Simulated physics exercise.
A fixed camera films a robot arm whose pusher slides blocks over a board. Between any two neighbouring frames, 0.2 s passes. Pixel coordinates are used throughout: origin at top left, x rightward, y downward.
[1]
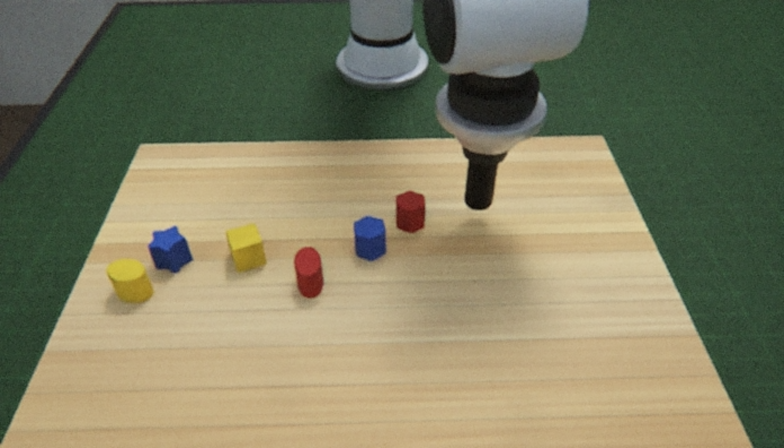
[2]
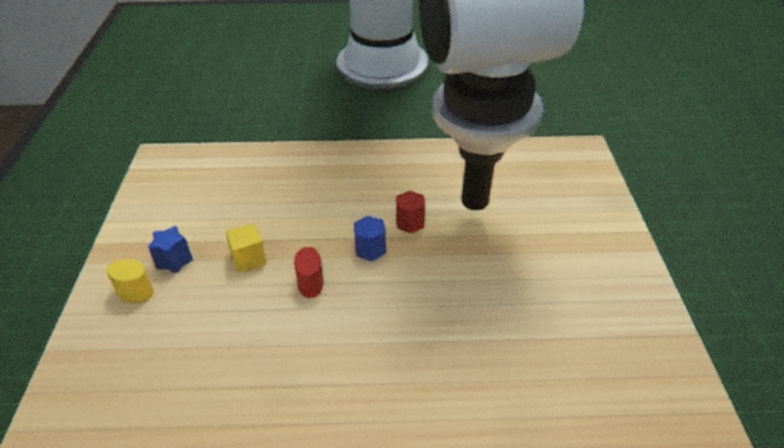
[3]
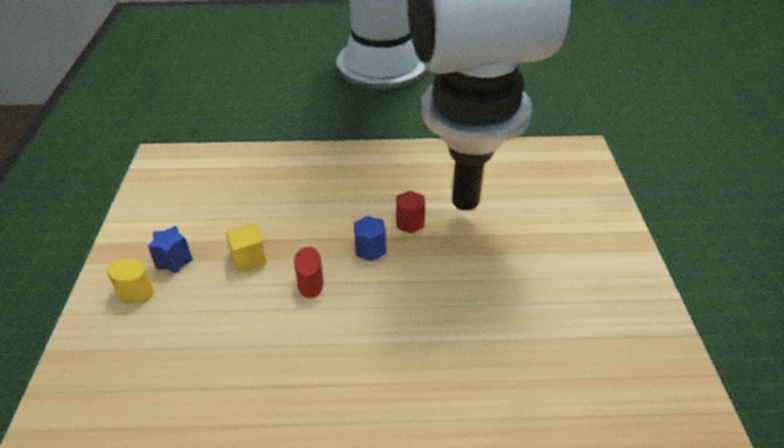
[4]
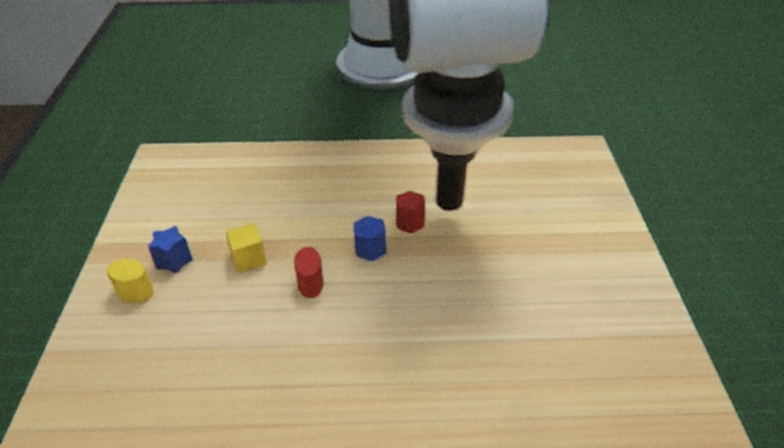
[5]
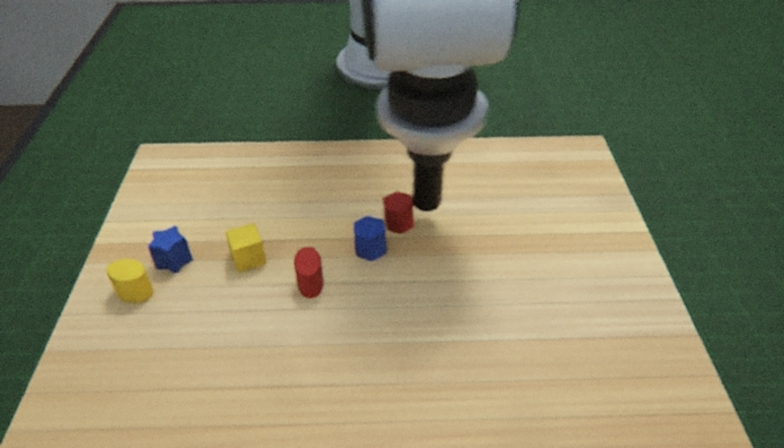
A robotic arm with a dark, rod-shaped pusher moves left above a wooden board, slowly at first and then faster, toward a row of small yellow, blue and red blocks. It reaches the red six-sided block and nudges it slightly left, closer to the blue six-sided block, while the other pieces stay still.
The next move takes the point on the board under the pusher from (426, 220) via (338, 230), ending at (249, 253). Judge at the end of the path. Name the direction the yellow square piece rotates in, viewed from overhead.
It swings round anticlockwise.
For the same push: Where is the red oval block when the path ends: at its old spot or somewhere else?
In the end it has not been moved.
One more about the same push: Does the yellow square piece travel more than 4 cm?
Final answer: No.
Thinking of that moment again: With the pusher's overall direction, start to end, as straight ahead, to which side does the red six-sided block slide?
It heads right.
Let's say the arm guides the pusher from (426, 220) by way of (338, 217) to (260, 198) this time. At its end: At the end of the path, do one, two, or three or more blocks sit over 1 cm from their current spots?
My answer is one.
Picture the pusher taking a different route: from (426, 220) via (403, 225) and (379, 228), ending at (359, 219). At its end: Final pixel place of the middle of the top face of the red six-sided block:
The answer is (329, 202).
What follows on the original path. One third of the way, pusher at (366, 209); red six-sided block at (337, 207).
Two thirds of the way, pusher at (305, 220); red six-sided block at (275, 215), turned 15° clockwise.
At the end, pusher at (245, 237); yellow square piece at (215, 245), turned 20° anticlockwise; red oval block not moved; blue six-sided block not moved; red six-sided block at (235, 212), turned 80° clockwise.
